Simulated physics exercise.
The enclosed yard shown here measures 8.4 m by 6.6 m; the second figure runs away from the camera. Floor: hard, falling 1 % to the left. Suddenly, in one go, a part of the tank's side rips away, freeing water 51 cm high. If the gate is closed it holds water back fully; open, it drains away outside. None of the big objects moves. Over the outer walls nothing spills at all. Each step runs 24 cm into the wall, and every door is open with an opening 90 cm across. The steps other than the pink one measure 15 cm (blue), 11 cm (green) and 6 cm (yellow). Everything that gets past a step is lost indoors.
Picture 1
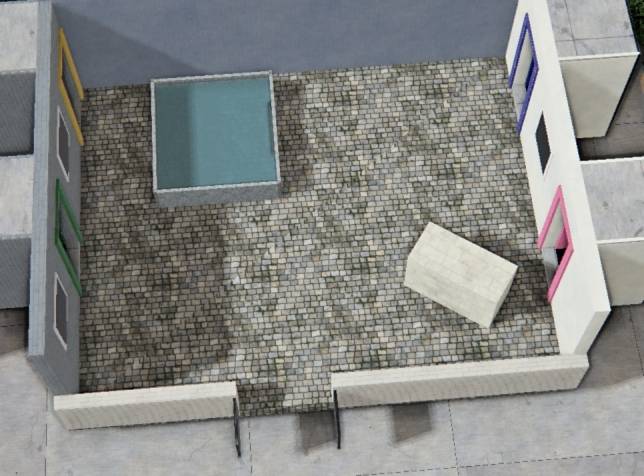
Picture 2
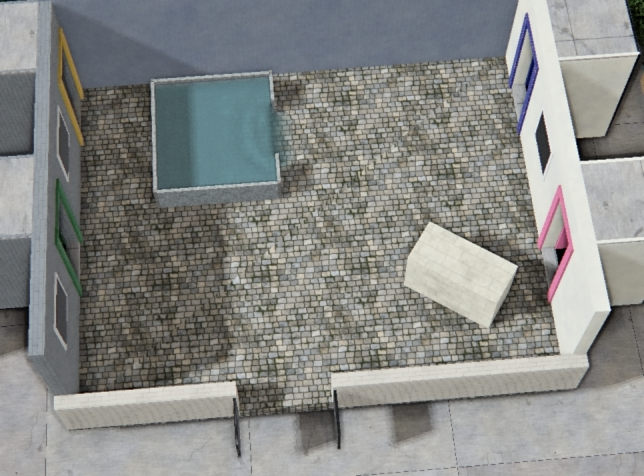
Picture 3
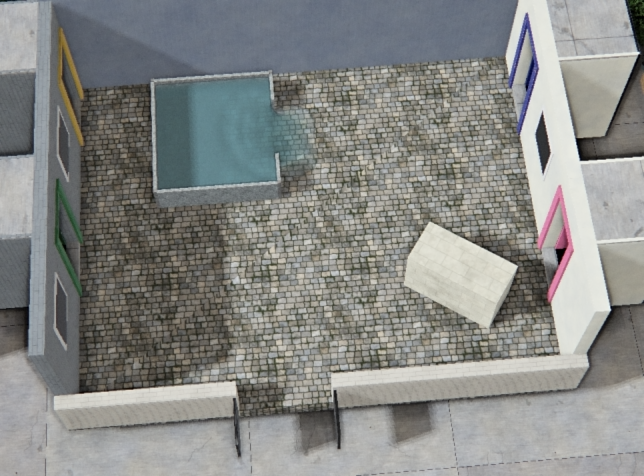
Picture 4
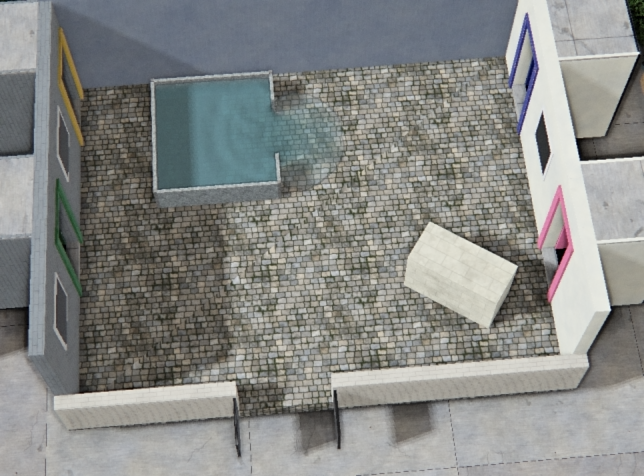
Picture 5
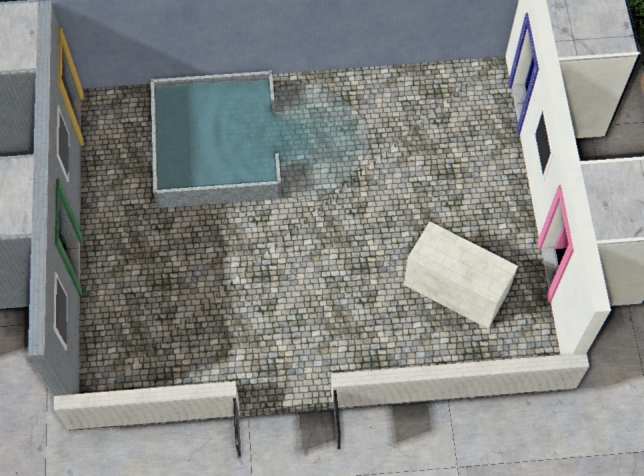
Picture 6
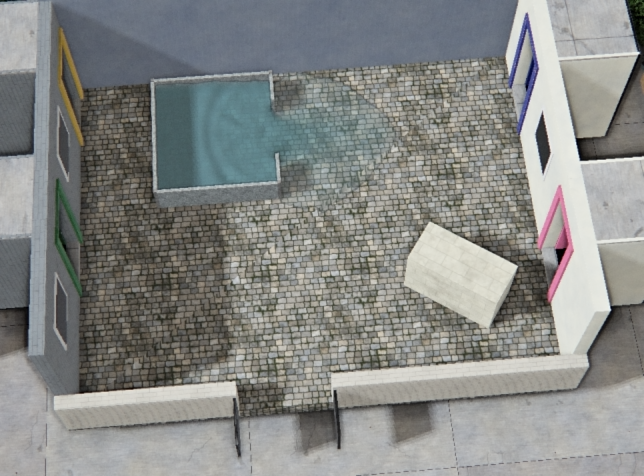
The clip opens on a walled, stone-paved yard with a still, full tank near the back wall and a pale block at lower right. A gap appears in the tank's right side, and water pours out, spreading rightward across the paving in a thin, widening fan while ripples cross the tank.
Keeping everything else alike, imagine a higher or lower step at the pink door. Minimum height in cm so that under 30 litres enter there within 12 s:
8 cm.
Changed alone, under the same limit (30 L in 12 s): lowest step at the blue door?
Blue door - some 13.5 centimetres.
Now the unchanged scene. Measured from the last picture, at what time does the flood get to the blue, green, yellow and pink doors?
Blue: 0.9 s; green: 11.0 s; yellow: 8.0 s; pink: 2.2 s.
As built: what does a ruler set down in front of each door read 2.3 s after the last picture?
In cm: Blue 20, green 0, yellow 0, pink 5.
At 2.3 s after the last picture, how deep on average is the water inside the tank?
The average depth is some 29 cm.
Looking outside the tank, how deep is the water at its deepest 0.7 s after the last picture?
About 30 cm.
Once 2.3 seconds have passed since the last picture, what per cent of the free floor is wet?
35 %.
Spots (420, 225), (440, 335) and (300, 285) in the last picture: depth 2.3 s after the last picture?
About 3, 0 and 0 cm respectively.
Then, 0.7 s after the last picture water covers 20 % of the floor, deepest (30 cm) near (279, 141); it has not reached the pink door.
Then, 2.3 s after the last picture water covers 35 % of the floor, deepest (26 cm) near (484, 70); 5 cm at the pink door, 0 litres in over its 8 cm step.
Then, 11.3 s after the last picture water covers 90 % of the floor, deepest (10 cm) near (80, 410); 6 cm at the pink door, 27 litres in over its 8 cm step.
At the pink door as built, the water peaked near 14 cm, 5.9 s after the last picture.
Run again over the same 12 s with other heights there, 41 litres in over 7 cm, 13 litres over 9.5 cm. The limit of 30 litres is kept from about 8 cm up.
